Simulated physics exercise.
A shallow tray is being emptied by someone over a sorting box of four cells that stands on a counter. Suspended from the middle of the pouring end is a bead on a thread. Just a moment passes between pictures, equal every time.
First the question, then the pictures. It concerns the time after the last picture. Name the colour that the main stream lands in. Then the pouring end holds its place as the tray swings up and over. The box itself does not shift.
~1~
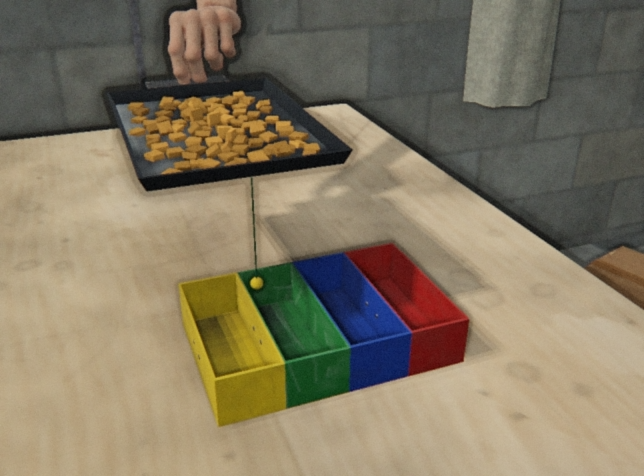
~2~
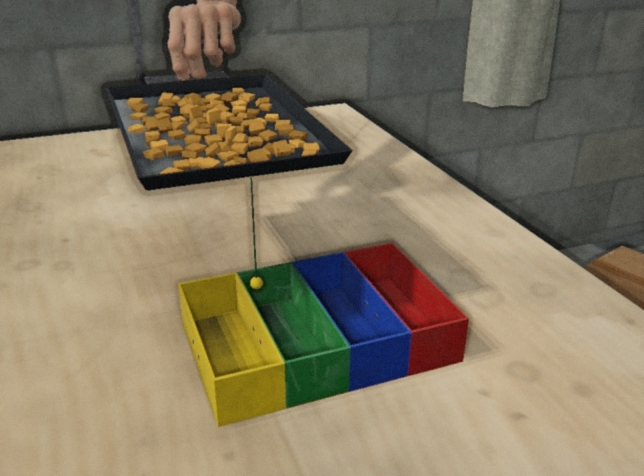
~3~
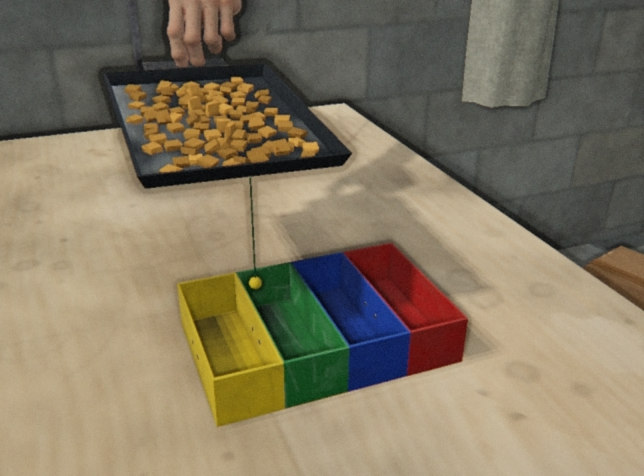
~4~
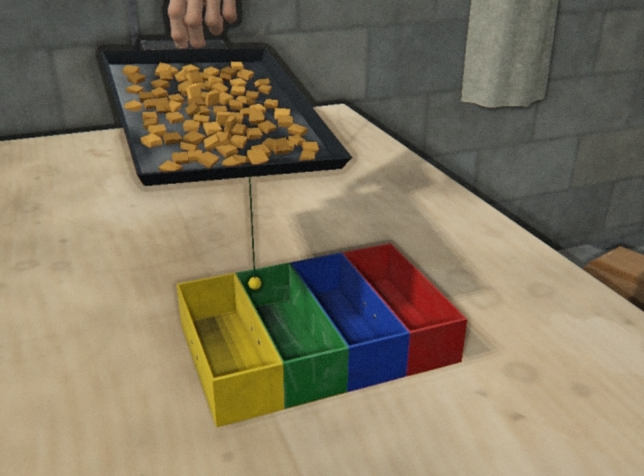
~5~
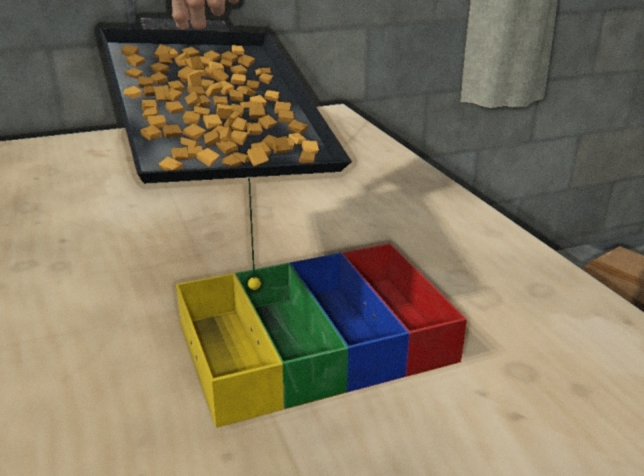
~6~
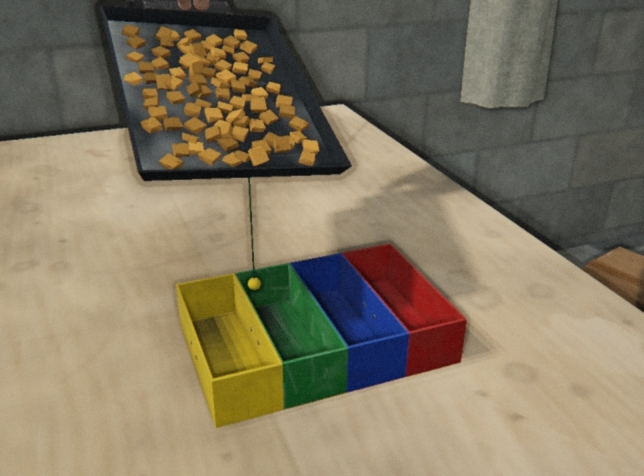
Blue.
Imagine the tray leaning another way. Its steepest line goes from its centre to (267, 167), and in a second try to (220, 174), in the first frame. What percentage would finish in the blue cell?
40 and 0 per cent, in that order.
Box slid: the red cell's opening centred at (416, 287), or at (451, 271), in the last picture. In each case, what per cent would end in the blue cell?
About 50 per cent first, then about 20 per cent.
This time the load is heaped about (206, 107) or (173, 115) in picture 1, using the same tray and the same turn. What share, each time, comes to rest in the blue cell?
You'd get near 60 percent first and near 50 percent next.
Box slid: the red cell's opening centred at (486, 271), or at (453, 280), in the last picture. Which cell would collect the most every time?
For the first spot the answer is yellow, and for the second spot it is that green cell.
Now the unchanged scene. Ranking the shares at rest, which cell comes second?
The green one.
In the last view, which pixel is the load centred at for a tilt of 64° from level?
The centre of the load shows up near (292, 150) in the last view.
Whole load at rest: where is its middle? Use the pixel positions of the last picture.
(346, 337).
Shortly afterwards, tray tipped steeply; all but a few on the tray; a little falling or outside the box.
Next, tray tipped past a quarter turn; near half in the blue cell; near a quarter in the green cell; a little in the red cell; only a few in the yellow cell; a little falling or outside the box.
Some moments later, tray tipped past a quarter turn; near half in the blue cell; near a quarter in the green cell; a little in the red cell; only a few in the yellow cell.
In the end, tray tipped past a quarter turn; near half in the blue cell; near a quarter in the green cell; a little in the red cell; only a few in the yellow cell.
